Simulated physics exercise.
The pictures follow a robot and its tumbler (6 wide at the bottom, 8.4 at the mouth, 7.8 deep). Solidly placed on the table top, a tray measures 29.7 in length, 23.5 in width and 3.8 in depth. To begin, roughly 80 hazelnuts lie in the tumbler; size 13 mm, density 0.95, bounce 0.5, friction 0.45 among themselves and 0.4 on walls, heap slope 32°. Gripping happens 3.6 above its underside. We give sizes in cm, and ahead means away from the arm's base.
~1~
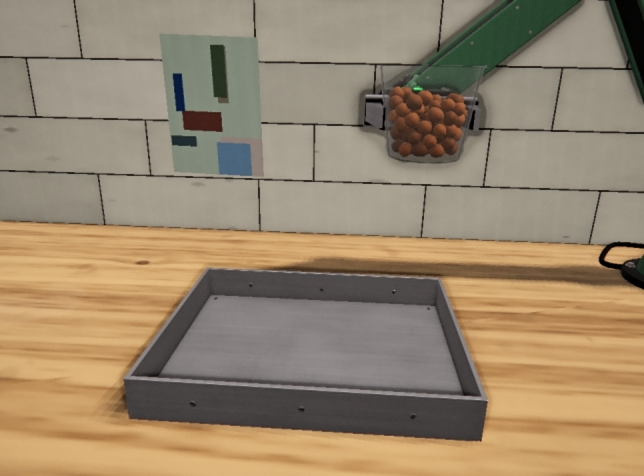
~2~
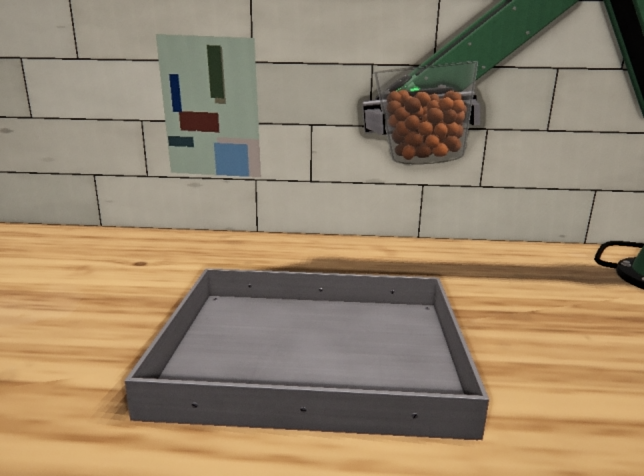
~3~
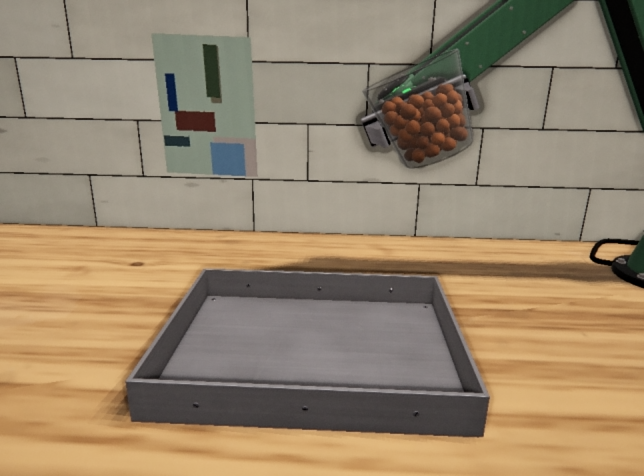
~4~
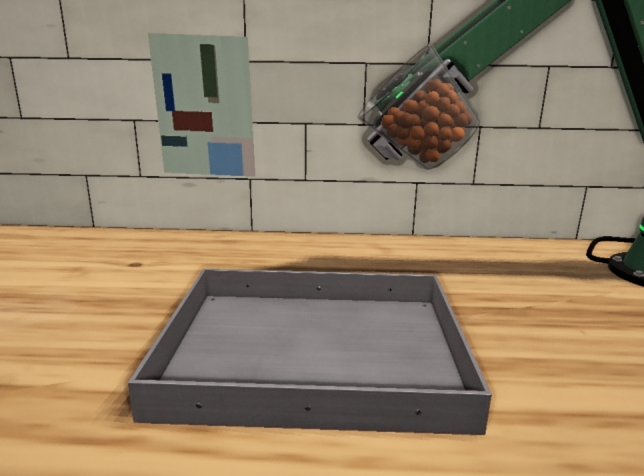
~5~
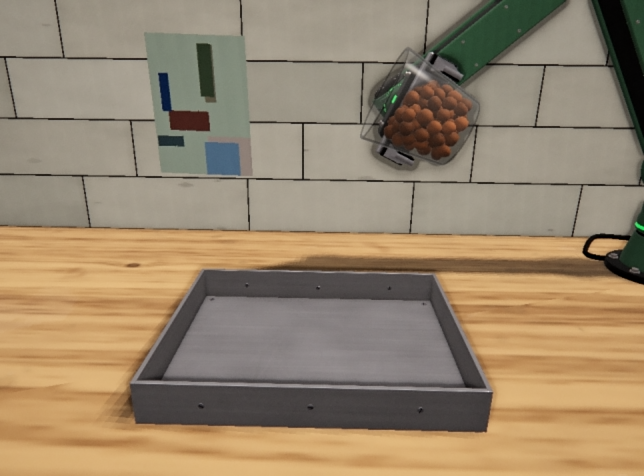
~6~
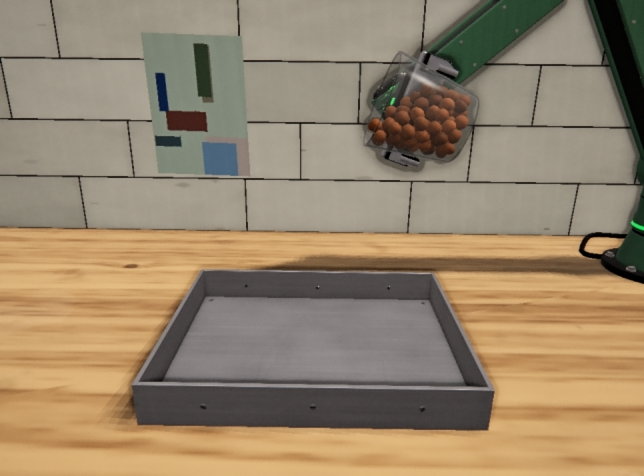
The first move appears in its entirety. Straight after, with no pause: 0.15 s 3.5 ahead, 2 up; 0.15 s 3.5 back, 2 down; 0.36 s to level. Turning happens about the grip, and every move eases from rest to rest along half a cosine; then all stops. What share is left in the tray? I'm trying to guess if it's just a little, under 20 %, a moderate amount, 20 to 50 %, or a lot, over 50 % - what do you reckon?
I reckon a moderate amount.
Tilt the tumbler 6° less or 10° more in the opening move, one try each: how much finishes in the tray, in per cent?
20 and 60 percent.
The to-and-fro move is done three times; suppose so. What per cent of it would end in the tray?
In that case some 65 per cent.
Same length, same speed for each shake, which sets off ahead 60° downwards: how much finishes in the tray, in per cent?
Some 0 in a hundred.
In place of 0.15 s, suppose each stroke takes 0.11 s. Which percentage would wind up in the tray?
That would give around 65 per cent.
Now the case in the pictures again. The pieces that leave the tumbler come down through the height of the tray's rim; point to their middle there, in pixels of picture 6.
About at (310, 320).
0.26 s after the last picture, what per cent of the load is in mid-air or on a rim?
About 14 %.
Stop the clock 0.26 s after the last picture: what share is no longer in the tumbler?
15 %.
Then, 0.26 s after the last picture, tilted 71° forward, highest piece 26 above the table; 73 in the tumbler, 12 in flight or on a rim.
Then, 0.53 s after the last picture, tilted 21° forward, highest piece 28 above the table; 56 in the tumbler, 27 in the tray, 2 in flight or on a rim.
Then, 0.86 s after the last picture, level, highest piece 27 above the table; 56 in the tumbler, 29 in the tray.
Then, 1.91 s after the last picture, level, highest piece 27 above the table; 56 in the tumbler, 29 in the tray.
Final count, 56 in the tumbler, 29 in the tray. That is 34 % in the tray.
